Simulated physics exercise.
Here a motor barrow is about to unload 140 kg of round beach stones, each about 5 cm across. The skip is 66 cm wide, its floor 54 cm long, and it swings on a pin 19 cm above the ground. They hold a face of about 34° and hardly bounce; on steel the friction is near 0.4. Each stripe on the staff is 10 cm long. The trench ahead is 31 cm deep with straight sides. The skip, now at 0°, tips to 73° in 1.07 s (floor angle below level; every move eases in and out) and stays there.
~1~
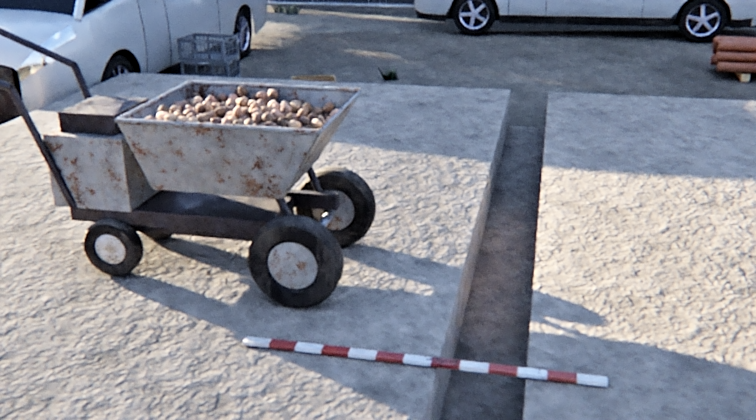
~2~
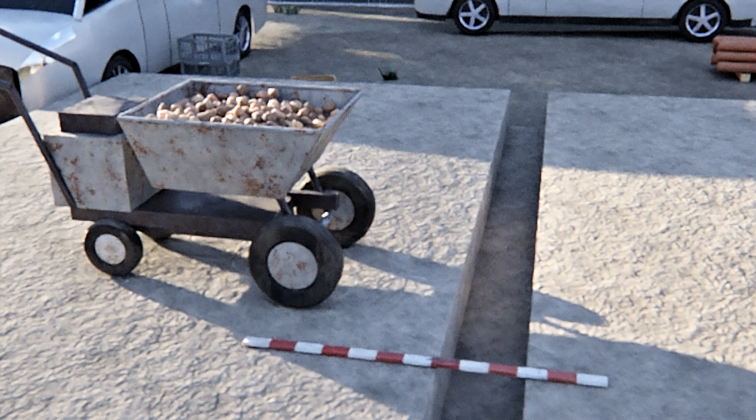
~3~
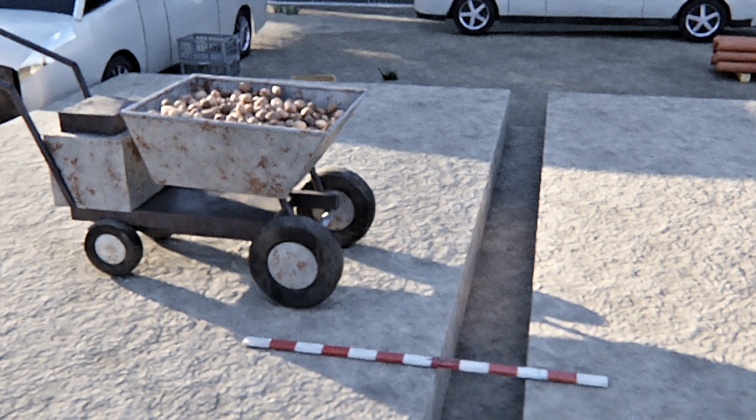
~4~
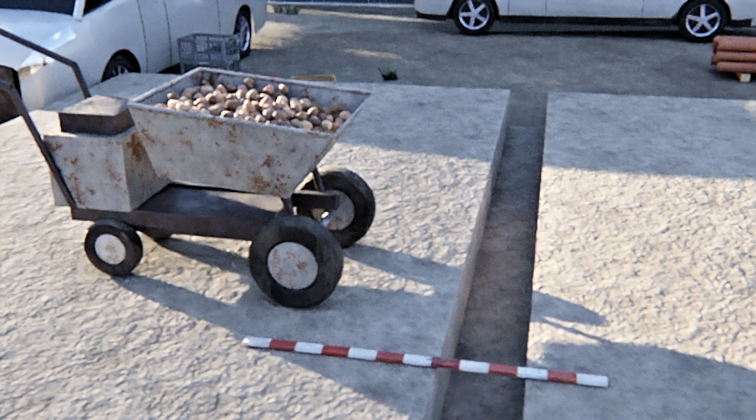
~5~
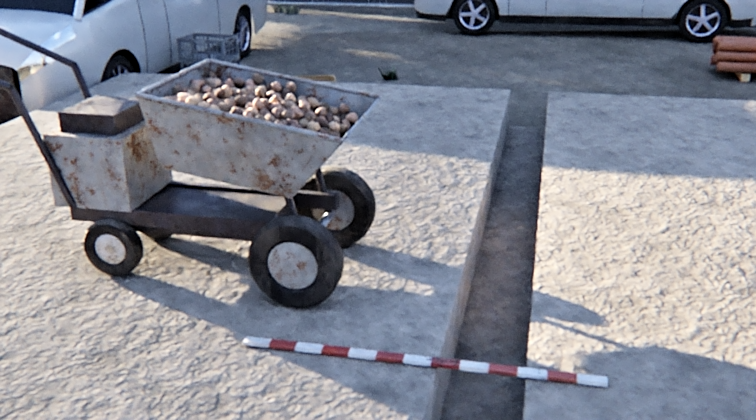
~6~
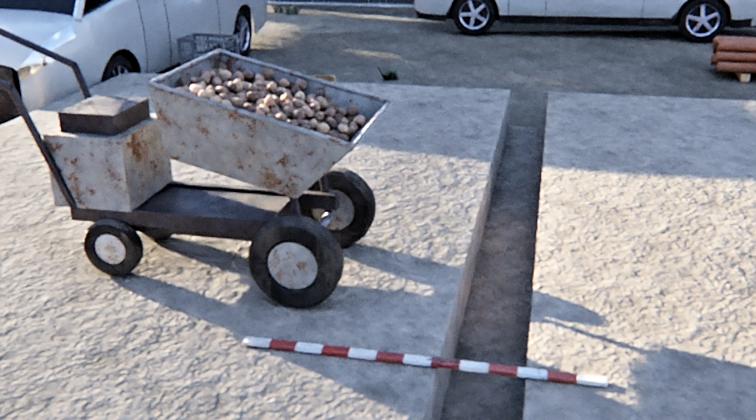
A rusty metal skip full of round stones slowly tilted forward to the right on a small wheeled barrow, its back end rising while the wheels stayed put beside a red-and-white staff and a trench.
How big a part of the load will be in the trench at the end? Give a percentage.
Some 84 per cent of it.
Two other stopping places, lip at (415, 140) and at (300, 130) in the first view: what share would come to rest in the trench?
First some 15, then 95 per cent.
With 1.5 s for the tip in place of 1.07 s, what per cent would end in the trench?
In that case some 95 per cent.
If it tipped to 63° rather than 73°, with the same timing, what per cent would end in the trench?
Then about 70 per cent.
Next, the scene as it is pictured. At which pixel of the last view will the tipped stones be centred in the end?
Their middle is at about (502, 330).
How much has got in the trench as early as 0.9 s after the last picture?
Some 40 per cent.
Then, 0.5 s after the last picture the floor is at 61°, 100 % in the skip; the foremost stones are at (441, 211).
Then, 0.9 s after the last picture the floor is at 73°, 50 % in the skip, 1 % short of the trench, 42 % in the trench, 7 % past the trench; the foremost stones are at (580, 295).
Then, 1.2 s after the last picture the floor is at 73°, 19 % in the skip, 1 % short of the trench, 64 % in the trench, 16 % past the trench; the foremost stones are at (712, 297).
Then, 3.2 s after the last picture the floor is at 73°, 0 % in the skip, 84 % in the trench, 16 % past the trench; the foremost stones are past the picture's edge.
